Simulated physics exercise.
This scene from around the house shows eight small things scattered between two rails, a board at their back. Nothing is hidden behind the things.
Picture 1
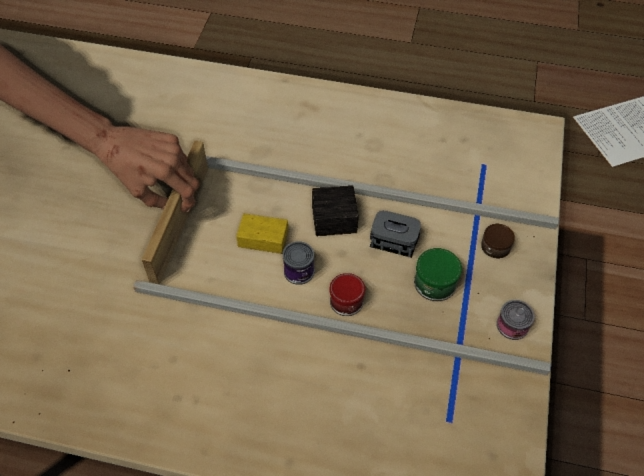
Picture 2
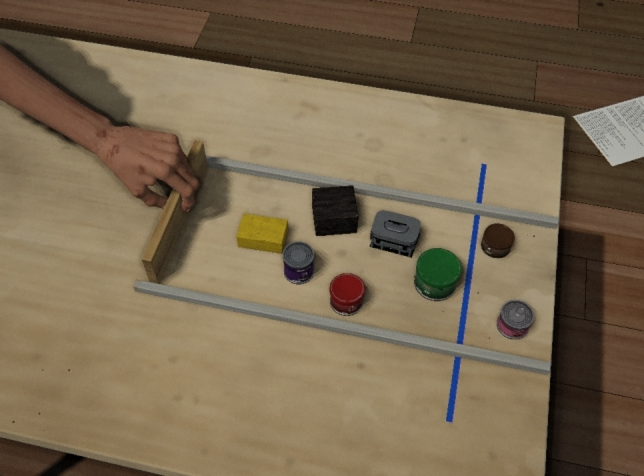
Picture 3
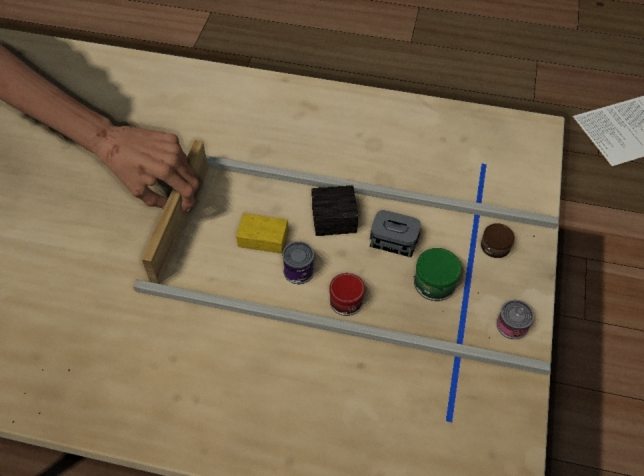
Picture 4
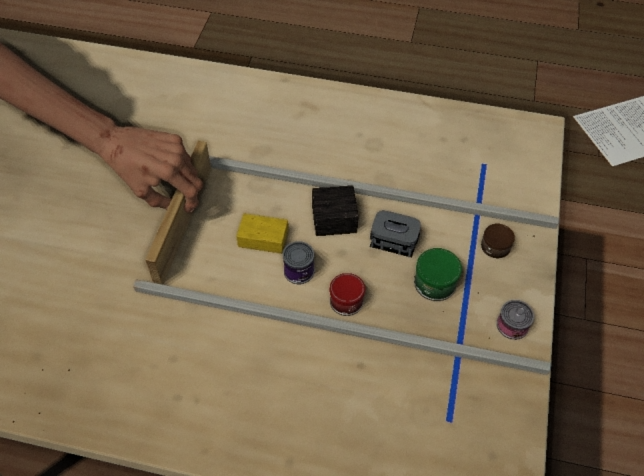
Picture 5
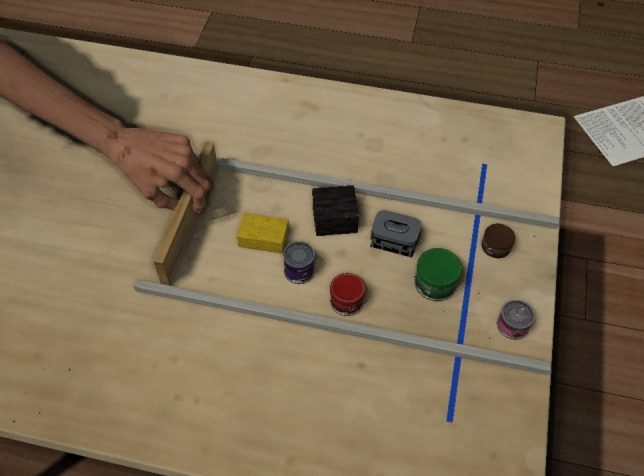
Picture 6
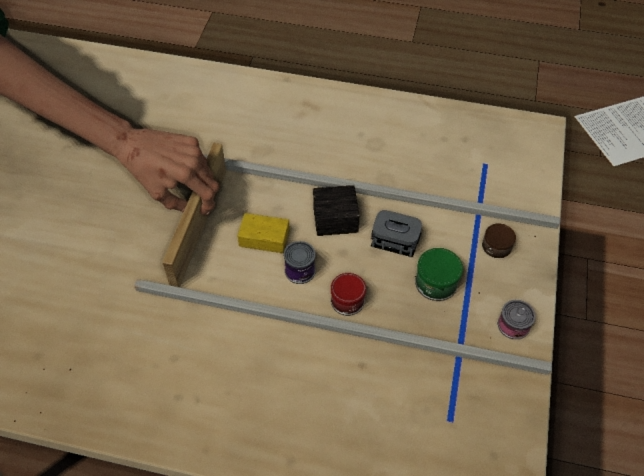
A hand held a wooden board upright behind eight small tins, blocks and tubs scattered between two rails, then slid it slightly to the right, while the objects stayed where they were.
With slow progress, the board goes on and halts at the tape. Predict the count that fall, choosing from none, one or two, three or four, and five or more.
The count that fall is one or two.
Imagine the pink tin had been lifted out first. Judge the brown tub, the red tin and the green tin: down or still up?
I'd say the brown tub does not stay, the red tin stays up, and the green tin stays up.
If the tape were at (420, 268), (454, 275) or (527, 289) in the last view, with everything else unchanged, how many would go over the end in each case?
Counts per try: 0; 1; 4.
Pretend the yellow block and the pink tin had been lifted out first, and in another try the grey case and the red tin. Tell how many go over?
Falls come to 1 the first time and 0 the other time.
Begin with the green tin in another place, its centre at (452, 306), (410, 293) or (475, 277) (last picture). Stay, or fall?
Stays put; stays put; stays put.
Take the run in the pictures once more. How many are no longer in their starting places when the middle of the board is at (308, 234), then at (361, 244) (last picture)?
At the first place 3, at the second 5.
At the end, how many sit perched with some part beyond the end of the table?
The count is 2.
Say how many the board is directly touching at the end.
The count in contact is 4.
Soon after, none off yet; pink tin at rest near (516, 320); brown tub at rest near (499, 241); green tin at rest near (438, 274).
Then, none off yet; pink tin at rest near (516, 320); brown tub at rest near (499, 241); green tin moving near (449, 276).
At rest, the number that fall off is one or two; fallen, brown tub.
